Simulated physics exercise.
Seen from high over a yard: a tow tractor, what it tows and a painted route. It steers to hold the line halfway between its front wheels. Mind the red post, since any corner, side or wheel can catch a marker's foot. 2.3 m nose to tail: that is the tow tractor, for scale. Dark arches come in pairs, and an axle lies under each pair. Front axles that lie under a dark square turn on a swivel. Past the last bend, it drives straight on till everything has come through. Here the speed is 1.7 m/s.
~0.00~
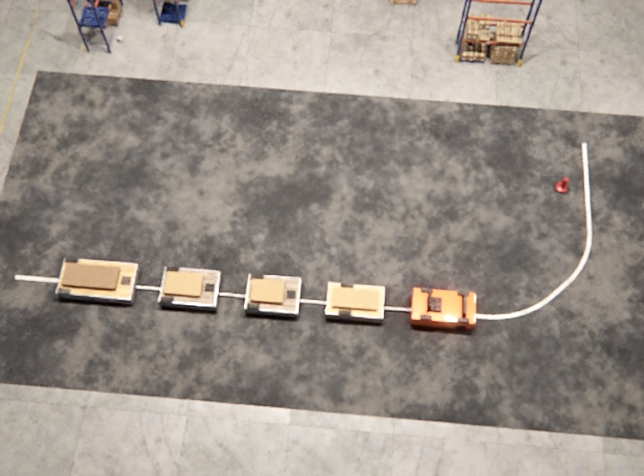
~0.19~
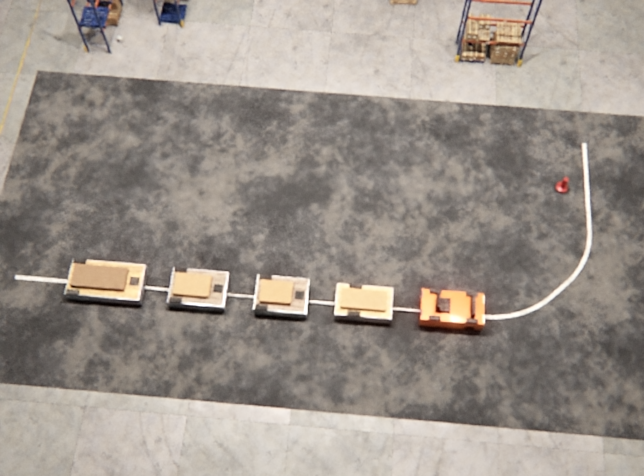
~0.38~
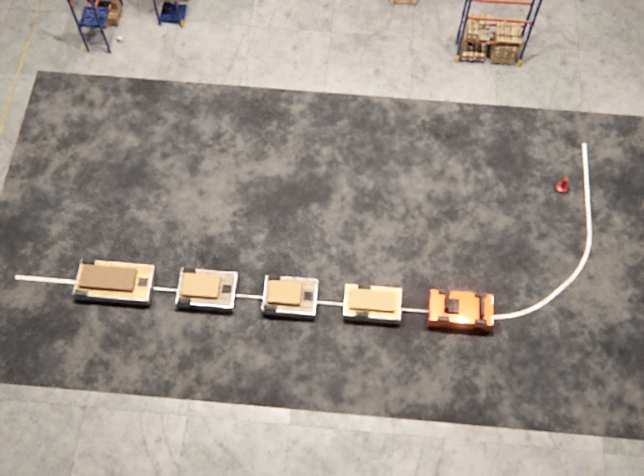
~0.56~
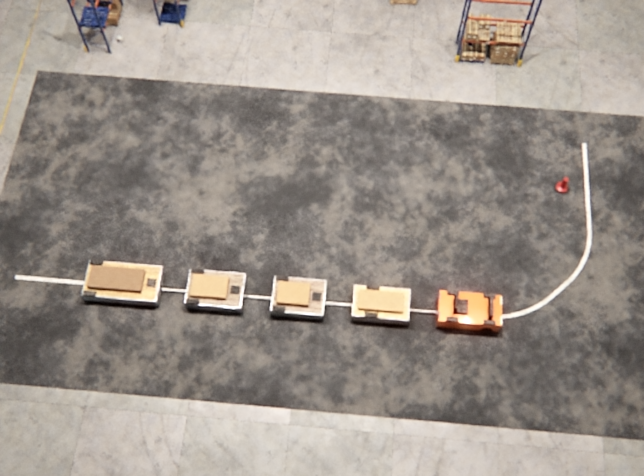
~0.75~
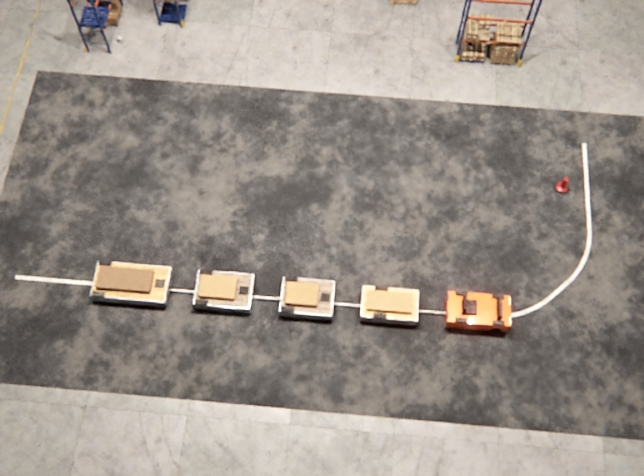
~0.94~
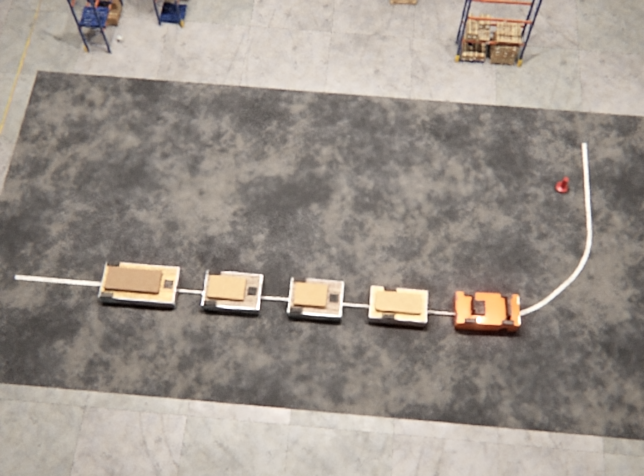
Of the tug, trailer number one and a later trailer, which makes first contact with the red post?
That one's the nearest trailer.
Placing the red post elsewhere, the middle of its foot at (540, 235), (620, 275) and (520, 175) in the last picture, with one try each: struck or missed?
Try 1 touched, try 2 untouched, try 3 untouched.
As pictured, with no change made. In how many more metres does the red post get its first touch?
After roughly 10.0 metres.
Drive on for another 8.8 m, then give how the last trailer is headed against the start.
The last trailer is now at about 0 degrees to its starting heading.
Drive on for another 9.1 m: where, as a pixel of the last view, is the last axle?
Estimated position: Close to (328, 298).
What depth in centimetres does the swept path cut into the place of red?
For red, it comes to around 80.
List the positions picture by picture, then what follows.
Nose (471, 308); last axle (68, 276); still straight; red (563, 185); 4 trailers, in the first frame.
Nose (480, 309); last axle (76, 276); still straight, in the second frame.
Nose (489, 309); last axle (85, 277); still straight, in the third frame.
Nose (498, 310); last axle (93, 278); still straight, in the fourth frame.
Nose (507, 311); last axle (102, 278); turned 1°, in the fifth frame.
Nose (515, 310); last axle (110, 279); turned 2°; red (563, 185), in the sixth frame.
By 4.0 s, the last axle is at (237, 290) of the last picture, 5 cm off the line.
By 6.8 s, the last axle is at (351, 299) of the last picture, on the line; the first trailer has hit red.
By 10.0 s, the last axle is at (477, 288) of the last picture, 90 cm off the line.
By 13.0 s, the last axle is at (558, 212) of the last picture, 140 cm off the line.
By 16.0 s, the last axle is at (580, 110) of the last picture, 30 cm off the line; 1 of 1 struck in all.
